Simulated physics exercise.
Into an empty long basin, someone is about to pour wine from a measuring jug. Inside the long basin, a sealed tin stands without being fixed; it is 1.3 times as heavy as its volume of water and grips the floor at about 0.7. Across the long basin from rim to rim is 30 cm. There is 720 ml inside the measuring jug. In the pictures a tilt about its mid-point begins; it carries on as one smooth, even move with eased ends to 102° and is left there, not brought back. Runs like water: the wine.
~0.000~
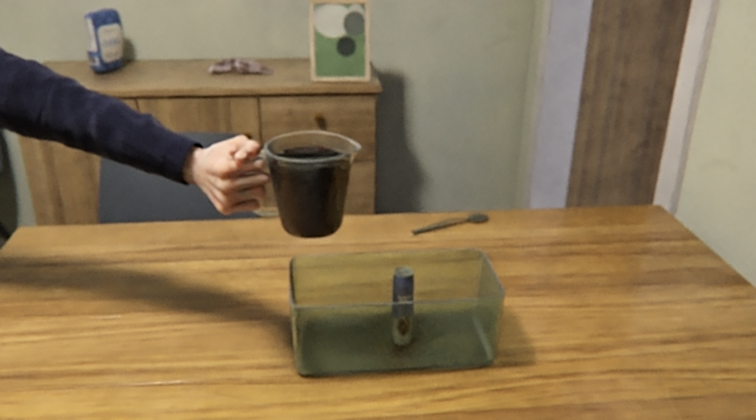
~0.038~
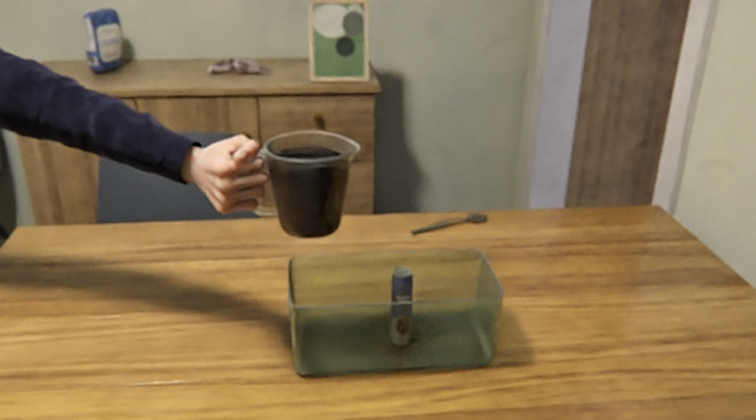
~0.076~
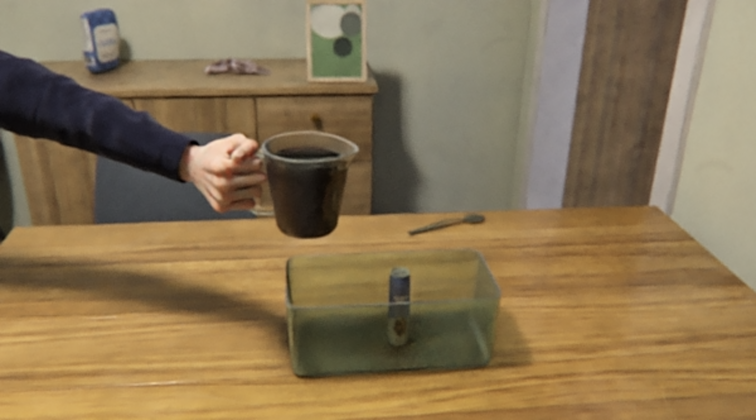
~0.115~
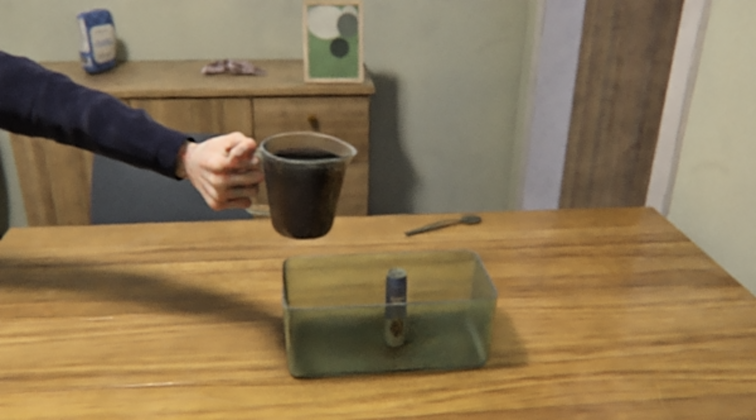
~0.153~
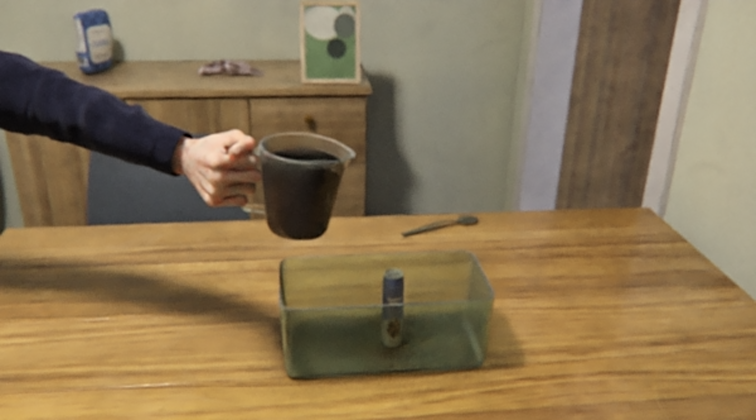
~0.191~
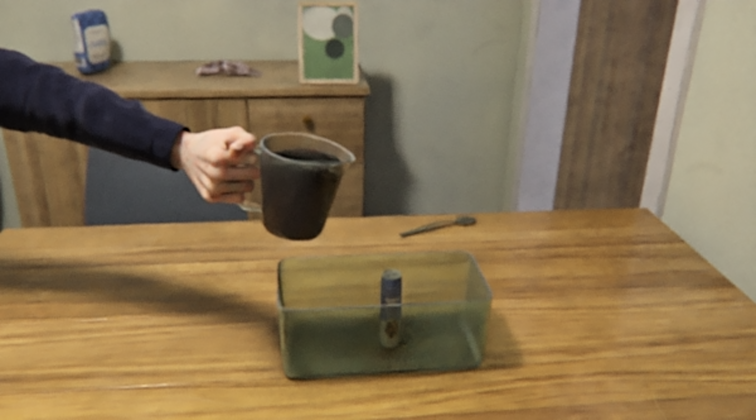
Above a clear basin on a wooden table, a hand slightly tilts a jug of dark liquid rightward.
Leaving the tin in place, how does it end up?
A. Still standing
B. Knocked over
Answer: B.
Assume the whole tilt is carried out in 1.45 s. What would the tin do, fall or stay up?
After the tilt, the tin is still standing.
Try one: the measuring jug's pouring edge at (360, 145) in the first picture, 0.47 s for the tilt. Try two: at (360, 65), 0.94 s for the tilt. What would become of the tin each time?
First it tips over; then it stays on its base.
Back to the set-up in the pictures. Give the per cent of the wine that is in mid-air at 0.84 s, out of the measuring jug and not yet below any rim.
Around 22 percent of the liquid.
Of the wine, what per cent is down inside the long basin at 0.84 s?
Value: Approx. 56 %.
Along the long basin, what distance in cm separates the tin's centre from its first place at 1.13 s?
Close to 3 cm.
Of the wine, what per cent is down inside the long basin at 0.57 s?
Near 3 in a hundred.
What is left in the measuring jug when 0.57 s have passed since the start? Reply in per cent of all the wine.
76 %.
Then, 0.57 s in, the tilt is 67° and 76 per cent is still to pour; the tin stands where it began.
Then, 0.84 s in, the tilt is 99° and 22 per cent is still to pour; the tin stands where it began.
Then, 1.13 s in, the tilt is 102° and 1 per cent is still to pour; the tin leans 26°.
Then, 1.44 s in, the tilt is 102° and 0 per cent is still to pour; the tin lies on its side.
Finally, the tin lies on its side.
